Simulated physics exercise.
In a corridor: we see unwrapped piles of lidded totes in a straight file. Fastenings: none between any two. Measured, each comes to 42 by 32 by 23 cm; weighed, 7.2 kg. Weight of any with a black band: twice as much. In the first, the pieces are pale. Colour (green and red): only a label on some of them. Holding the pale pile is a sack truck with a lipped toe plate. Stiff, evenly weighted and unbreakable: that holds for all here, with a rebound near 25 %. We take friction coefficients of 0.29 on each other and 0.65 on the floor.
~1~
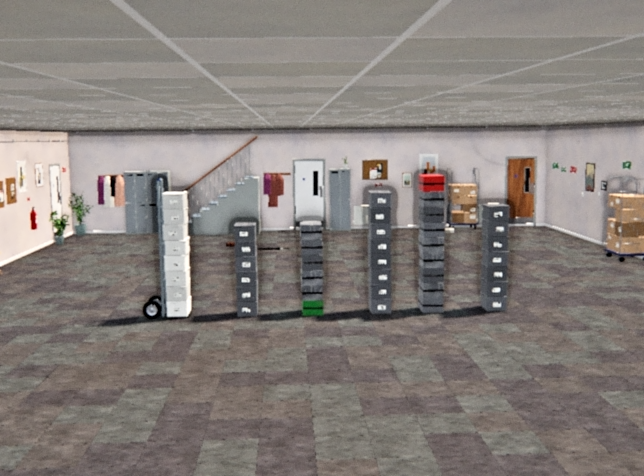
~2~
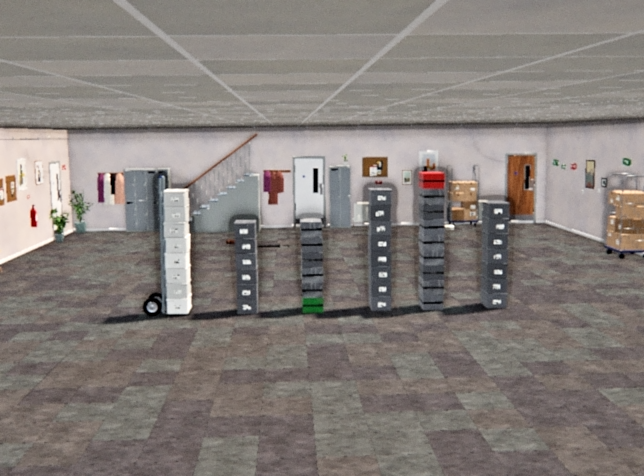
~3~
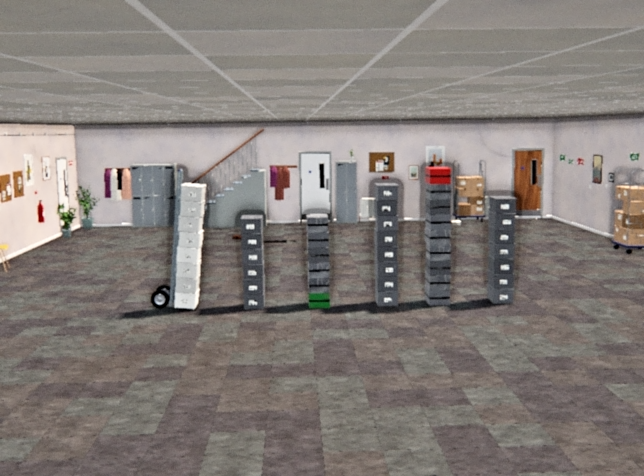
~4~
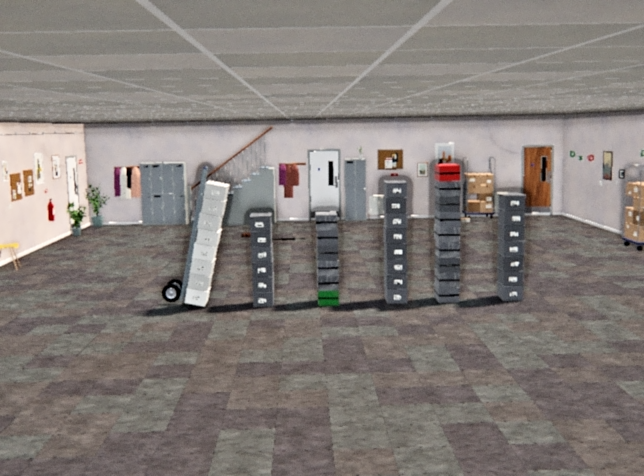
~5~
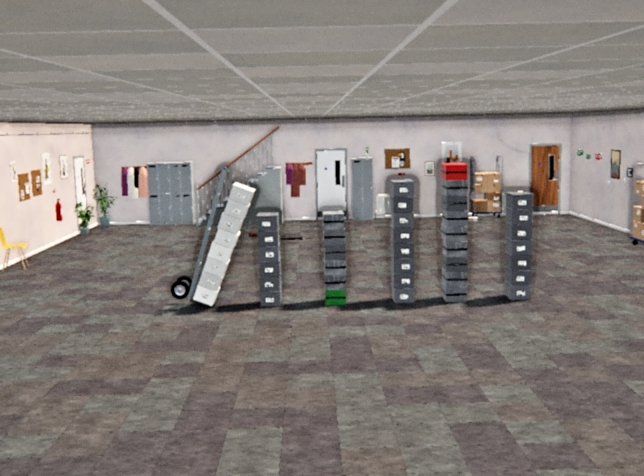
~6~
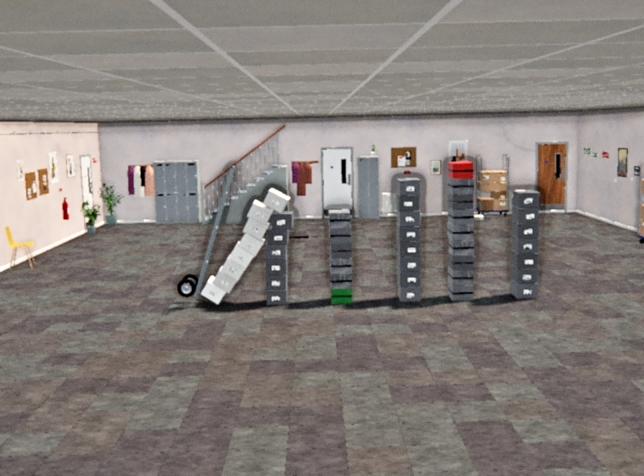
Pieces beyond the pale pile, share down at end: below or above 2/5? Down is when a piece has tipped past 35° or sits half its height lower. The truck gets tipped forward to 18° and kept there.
Above 2/5.
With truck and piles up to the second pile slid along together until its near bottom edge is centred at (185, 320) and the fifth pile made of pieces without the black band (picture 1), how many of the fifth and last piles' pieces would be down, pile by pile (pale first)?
Down by pile: Fifth 0, last 0.
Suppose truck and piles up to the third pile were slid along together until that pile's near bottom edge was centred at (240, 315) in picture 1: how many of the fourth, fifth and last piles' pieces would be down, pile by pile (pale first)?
After that shift, the fourth pile would have 0 down, the fifth 0 and the last 0.
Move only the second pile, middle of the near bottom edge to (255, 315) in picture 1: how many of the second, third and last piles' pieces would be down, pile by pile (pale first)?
Pile tally - second: 5, third: 6, last: 6.
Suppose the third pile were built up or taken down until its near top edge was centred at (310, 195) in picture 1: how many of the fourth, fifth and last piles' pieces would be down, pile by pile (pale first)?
Pile by pile that makes fourth 7, fifth 9, last 6.
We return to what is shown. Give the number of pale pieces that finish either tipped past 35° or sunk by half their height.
8.
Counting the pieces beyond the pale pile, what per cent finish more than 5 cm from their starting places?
Result: 95 per cent.
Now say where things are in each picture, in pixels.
In the first frame (pixels give the middle of a visible side; the camera pans a little), truck frame (159, 208) 0° forward; red tote (434, 184); green tote (313, 308); none of the others has stirred.
In the second frame, truck frame (161, 205) 1° forward; red tote (434, 181).
In the third frame, truck frame (177, 199) 6° forward, top of the pale pile leaning 6°; red tote (441, 176); none of the others has stirred.
In the fourth frame, truck frame (200, 196) 12° forward, top of the pale pile leaning 13°; red tote (450, 173); none of the others has stirred.
In the fifth frame, truck frame (217, 195) 17° forward, top of the pale pile leaning 22°; red tote (457, 172); none of the others has stirred.
In the sixth frame, truck frame (224, 194) 18° forward, top of the pale pile leaning 29°; red tote (463, 171); green tote (342, 296); movement in 2 of them.
Then, 1.02 s past the last view, 8 of the pale pile down; 7 of the 36 other totes down; green tote 21° from how it stood.
Then, 2.64 s past the last view, 8 of the pale pile down; 25 of the 36 other totes down; green tote 46° from how it stood; red tote 24 cm lower.
In the end, 8 of the pale pile down; 33 of the 36 other totes down; green tote 45° from how it stood; red tote 1.87 m lower. That is 92 per cent. From the last view, middles, green tote near (350, 288).
